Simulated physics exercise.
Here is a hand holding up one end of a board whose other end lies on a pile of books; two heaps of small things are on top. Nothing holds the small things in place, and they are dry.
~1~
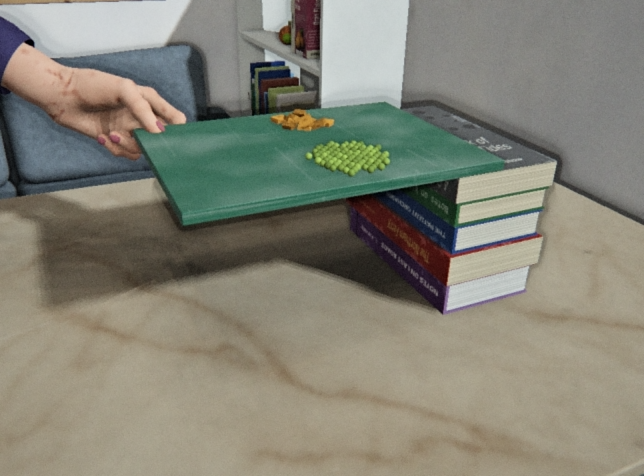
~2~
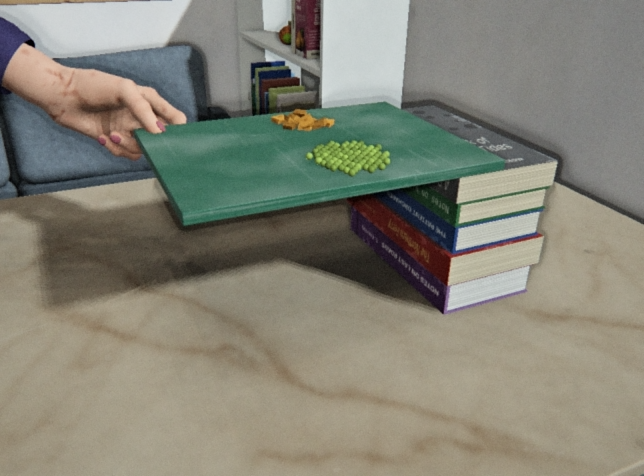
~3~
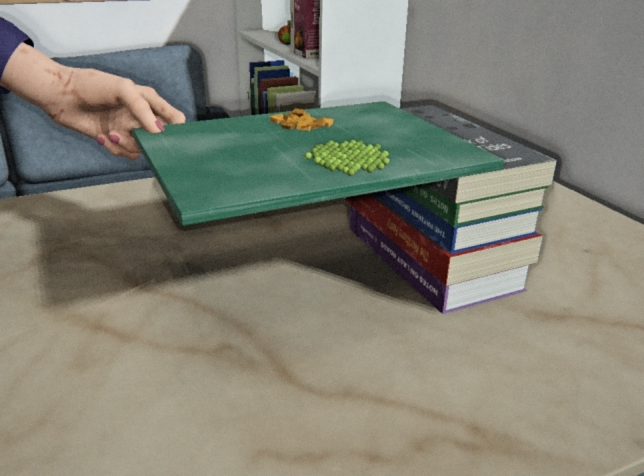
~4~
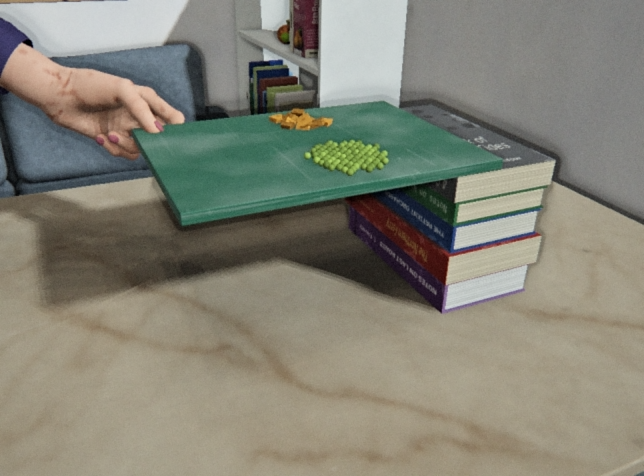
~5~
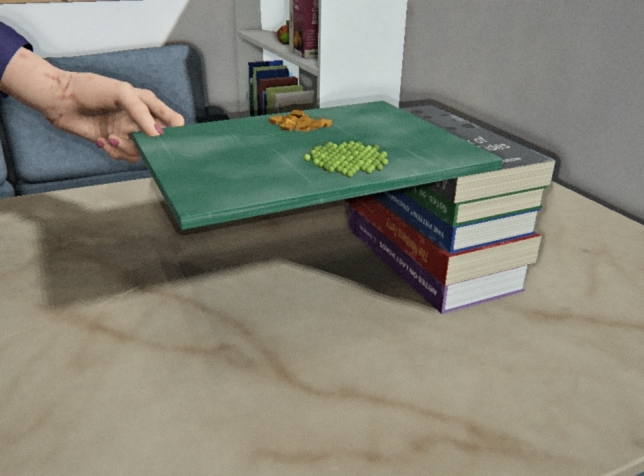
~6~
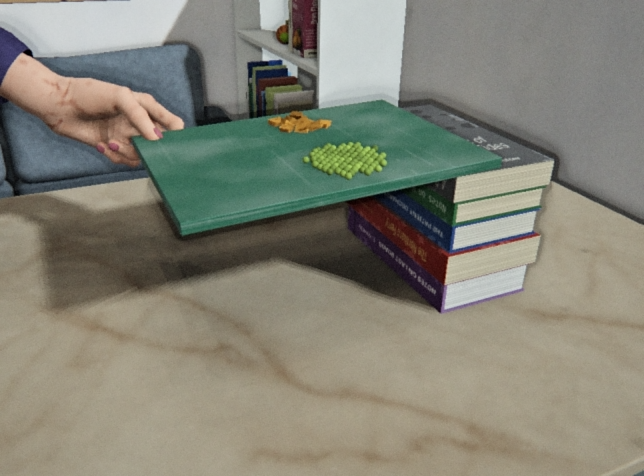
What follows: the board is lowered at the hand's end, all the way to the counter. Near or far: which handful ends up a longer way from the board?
I'd say the front-end one ends up ahead of the other.
Then, 0.52 s after the last picture, board sloping at 16°; near handful all still on the board; far handful all still on the board.
Then, 1.07 s after the last picture, board sloping at 32°; near handful mostly up to a board's length out; far handful all still on the board.
Then, 1.72 s after the last picture, board resting at 37°; near handful mostly one to two board lengths out, a stray few gone off the counter; far handful mostly at the foot of the board.
At rest, board resting at 37°; near handful mostly one to two board lengths out, a stray few gone off the counter; far handful mostly at the foot of the board; the near handful has gone farther.
